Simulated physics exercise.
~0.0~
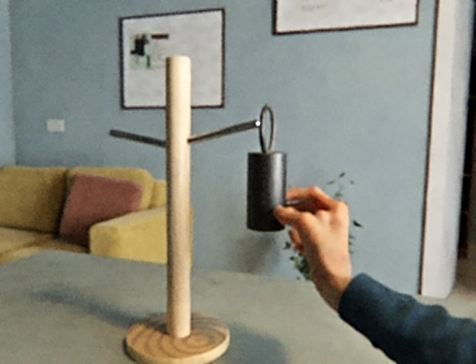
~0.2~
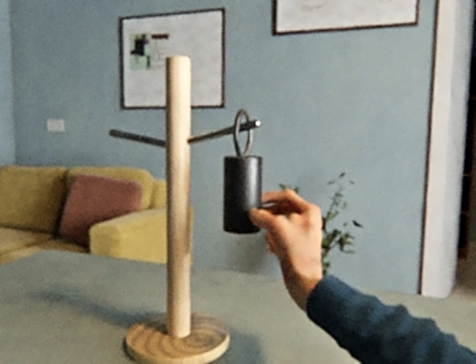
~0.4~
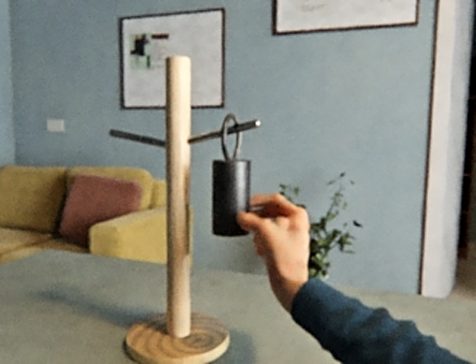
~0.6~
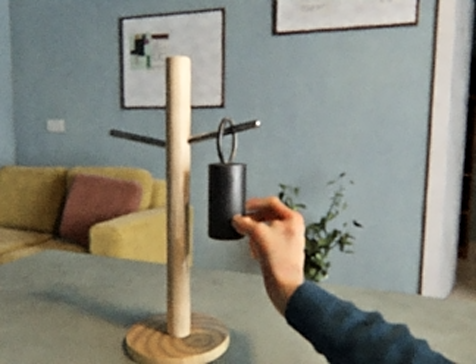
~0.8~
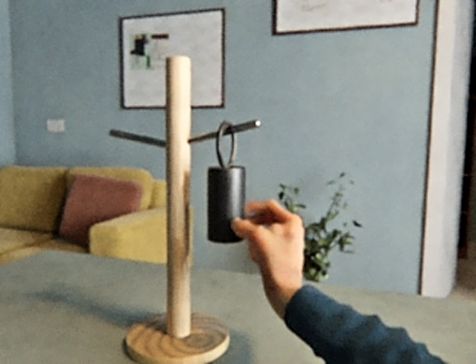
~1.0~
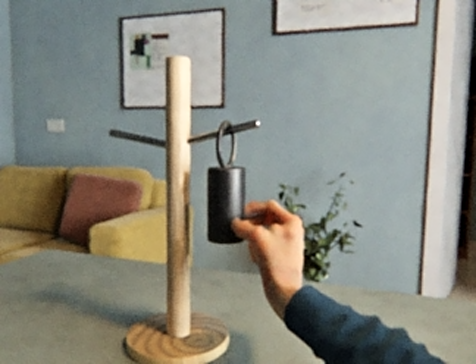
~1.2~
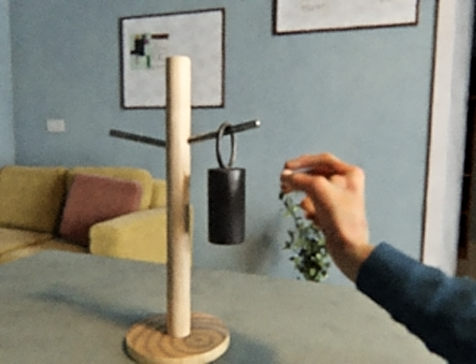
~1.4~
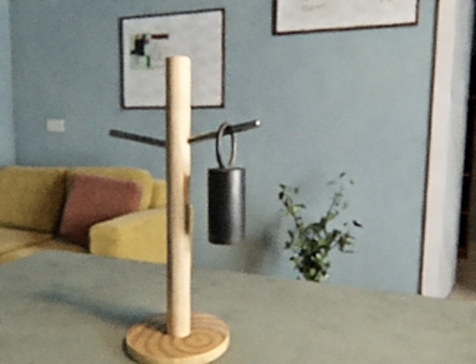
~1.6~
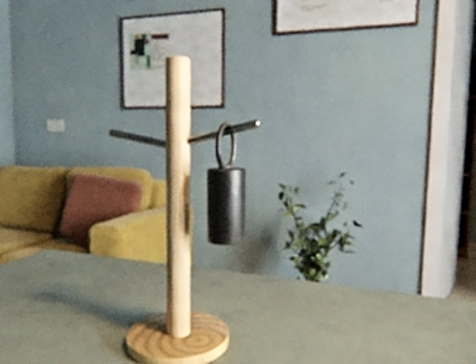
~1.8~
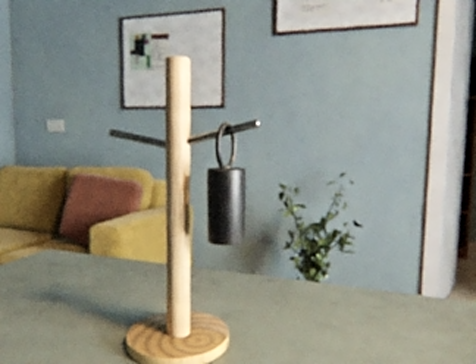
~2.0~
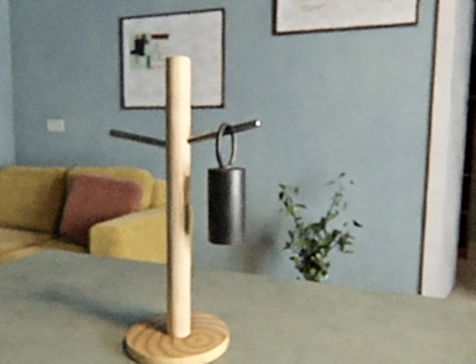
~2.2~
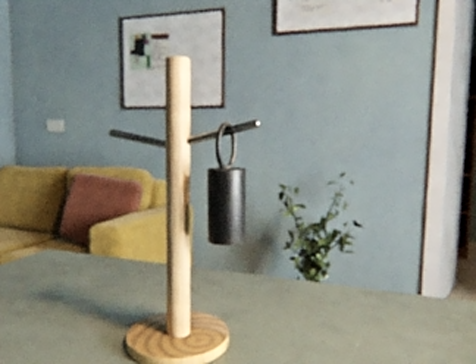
At first, a hand at the right holds a black lantern-like cylinder by its side, with the ring on top around the tip of a peg on a wooden stand. The hand moves the cylinder left, and the ring slides along the peg toward the post. It slows and settles partway along, the fingers still touching the dark cylinder. Then the hand lets go, draws back to the right and leaves the view. The cylinder stays hooked on the peg, hanging still beside the post, with a sofa and a leafy plant behind.
